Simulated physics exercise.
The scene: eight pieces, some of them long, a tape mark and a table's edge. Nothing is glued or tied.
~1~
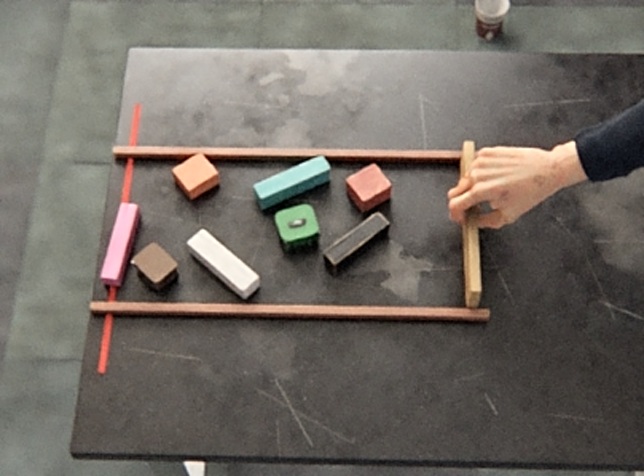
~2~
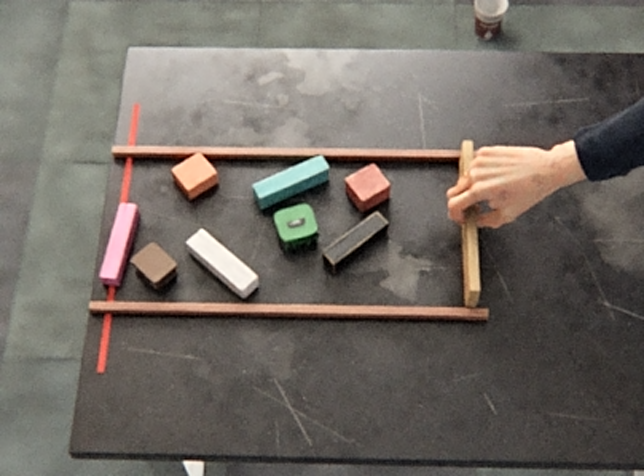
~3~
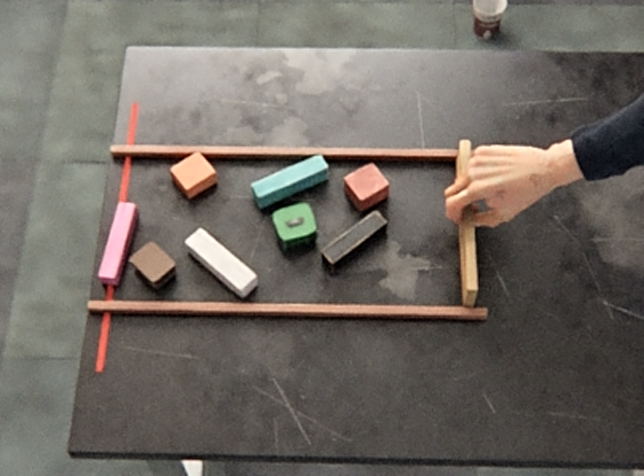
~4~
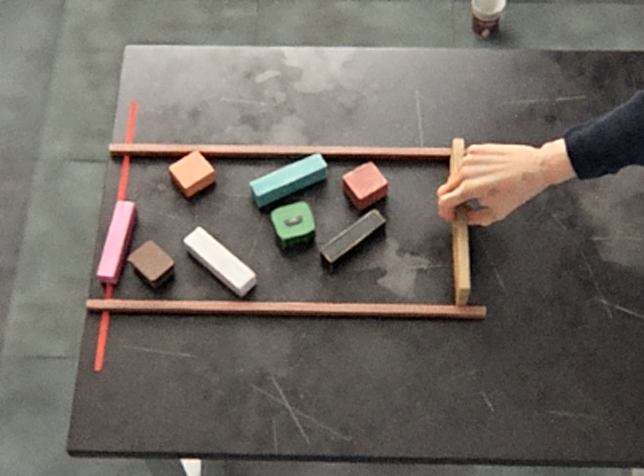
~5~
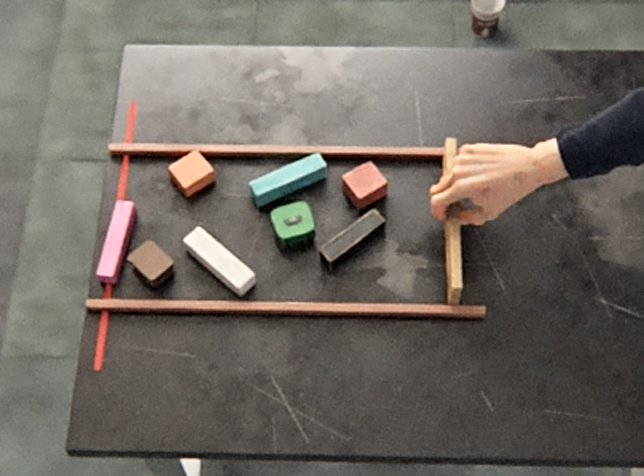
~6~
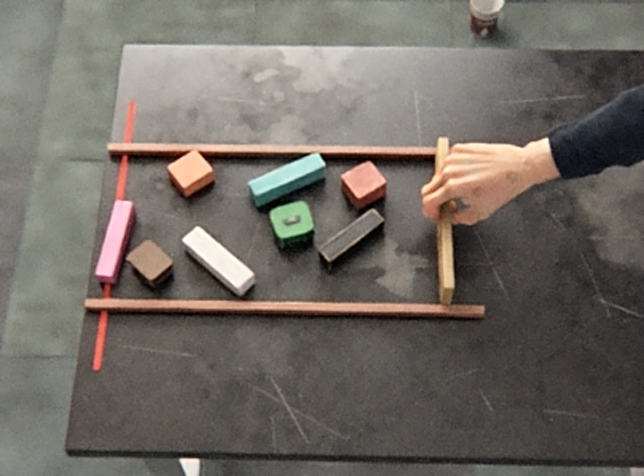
On a dark tabletop, a hand held a wooden board upright across two thin rails and slid it slightly left, while the eight colourful pieces between the rails and the red tape stayed put.
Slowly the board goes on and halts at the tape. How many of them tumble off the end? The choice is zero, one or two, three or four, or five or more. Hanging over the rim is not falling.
In the end the number that fall off is five or more.
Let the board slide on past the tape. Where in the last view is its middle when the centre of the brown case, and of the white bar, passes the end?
Its middle is around (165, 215) and around (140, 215).
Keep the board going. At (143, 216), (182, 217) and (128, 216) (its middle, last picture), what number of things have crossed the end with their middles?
Place by place, 3, 0 and 6.
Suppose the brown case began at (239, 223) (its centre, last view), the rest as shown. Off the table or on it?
The brown case tumbles off.
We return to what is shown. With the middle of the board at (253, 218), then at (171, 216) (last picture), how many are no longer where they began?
At the one place 6, at the other 8.
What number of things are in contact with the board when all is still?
That makes 1.
Soon after, none off yet; pink stick at rest near (116, 242); brown case at rest near (151, 265); orange block at rest near (191, 173).
After that, none off yet; pink stick at rest near (116, 242); brown case moving near (142, 268); orange block displaced about its own width near (156, 170).
In the end, the number that fall off is five or more; gone, red block, green case, turquoise bar, white bar, orange block, brown case and pink stick.
